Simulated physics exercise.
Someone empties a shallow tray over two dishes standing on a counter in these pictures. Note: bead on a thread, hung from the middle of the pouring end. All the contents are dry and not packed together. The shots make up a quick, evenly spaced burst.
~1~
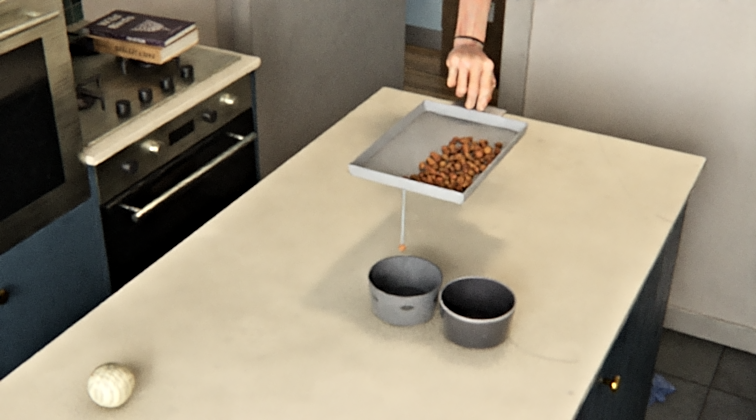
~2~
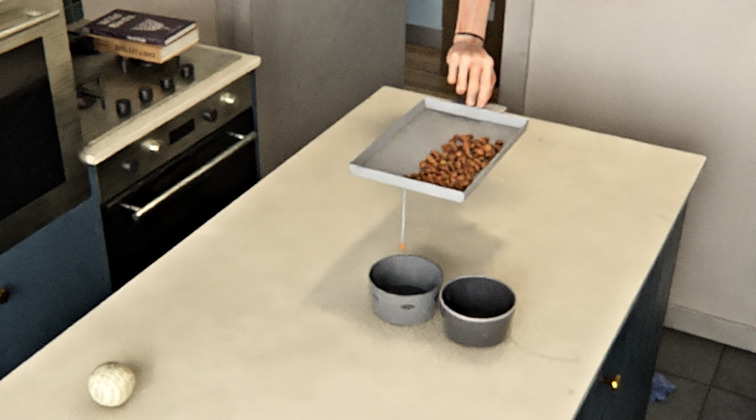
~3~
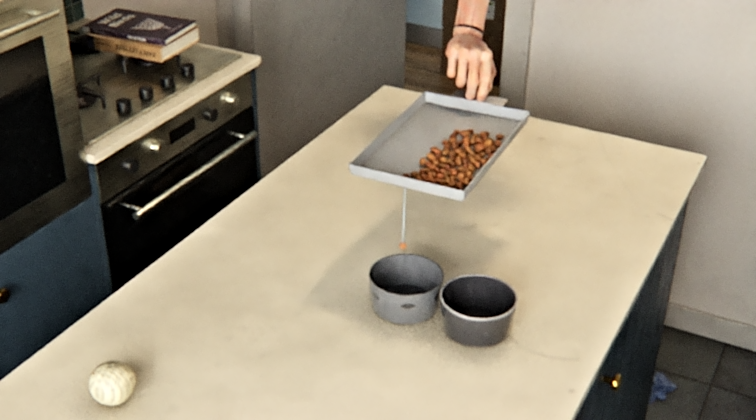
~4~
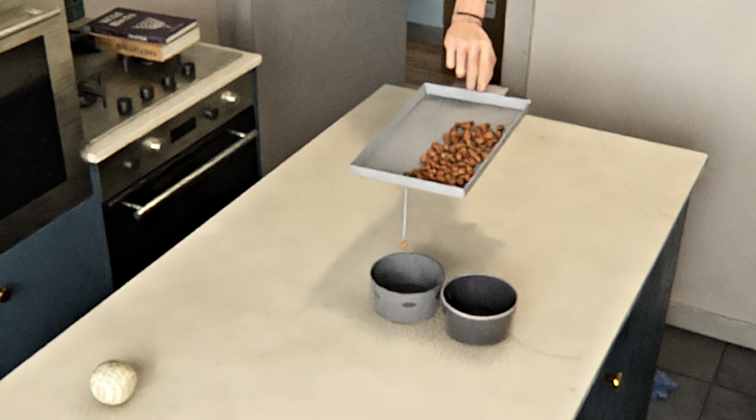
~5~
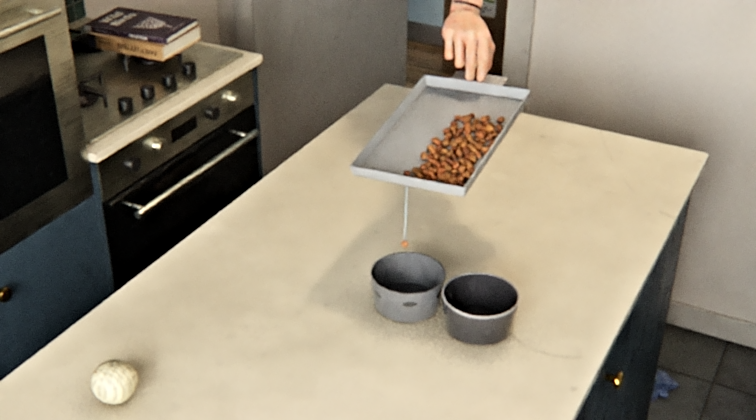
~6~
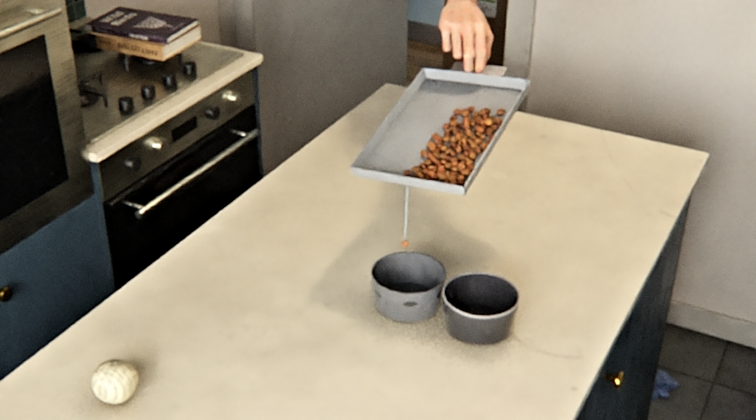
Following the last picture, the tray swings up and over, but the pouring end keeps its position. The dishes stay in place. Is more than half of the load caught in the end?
I'd say the dishes miss most of it, honestly.
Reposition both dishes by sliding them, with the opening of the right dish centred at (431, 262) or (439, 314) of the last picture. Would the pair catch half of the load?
Result - try one, past the halfway mark; try two, below the halfway mark.
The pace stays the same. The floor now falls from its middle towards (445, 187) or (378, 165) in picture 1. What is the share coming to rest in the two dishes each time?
About 70 %, then 0 %.
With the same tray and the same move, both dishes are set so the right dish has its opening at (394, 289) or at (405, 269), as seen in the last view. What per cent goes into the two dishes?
About 20 and 90 per cent.
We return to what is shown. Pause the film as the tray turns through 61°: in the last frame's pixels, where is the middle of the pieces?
Somewhere around pixel (399, 169) in the last picture.
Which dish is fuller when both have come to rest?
The one to the left.
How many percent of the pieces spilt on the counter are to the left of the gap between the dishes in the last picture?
Close to 100 per cent.
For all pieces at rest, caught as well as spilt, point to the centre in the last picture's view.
Centre at rest: Close to (361, 286).
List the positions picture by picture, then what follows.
In the first picture, corners of the pouring end at (351, 164) and (462, 193), level; middle of the load at (458, 165), bits of dog kibble; left dish at (388, 308); right dish at (462, 331); bead on its thread at (402, 248).
In the second picture, corners of the pouring end at (351, 163) and (463, 192), level; middle of the load at (459, 163).
In the third picture, corners of the pouring end at (351, 164) and (463, 190), tipped barely, lowest at the left corner; middle of the load at (459, 159).
In the fourth picture, corners of the pouring end at (352, 164) and (463, 188), tipped a little, lowest at the left corner; middle of the load at (460, 154).
In the fifth picture, corners of the pouring end at (352, 165) and (463, 186), tipped a little, lowest at the left corner; middle of the load at (460, 150).
In the sixth picture, corners of the pouring end at (352, 166) and (463, 185), tipped clearly, lowest at the left corner; middle of the load at (460, 146); left dish at (392, 304); right dish at (465, 327).
Soon after the last picture, tray tipped steeply; nearly all on the tray; a stray few in the air.
A little later, tray tipped past a quarter turn; about half on the tray; a small part in the left dish; about a quarter outside both; about a quarter in the air.
Later still, tray tipped past a quarter turn; about a quarter in the left dish; most outside both.
At rest, tray tipped past a quarter turn; none in the right dish; about a quarter in the left dish; most outside both.
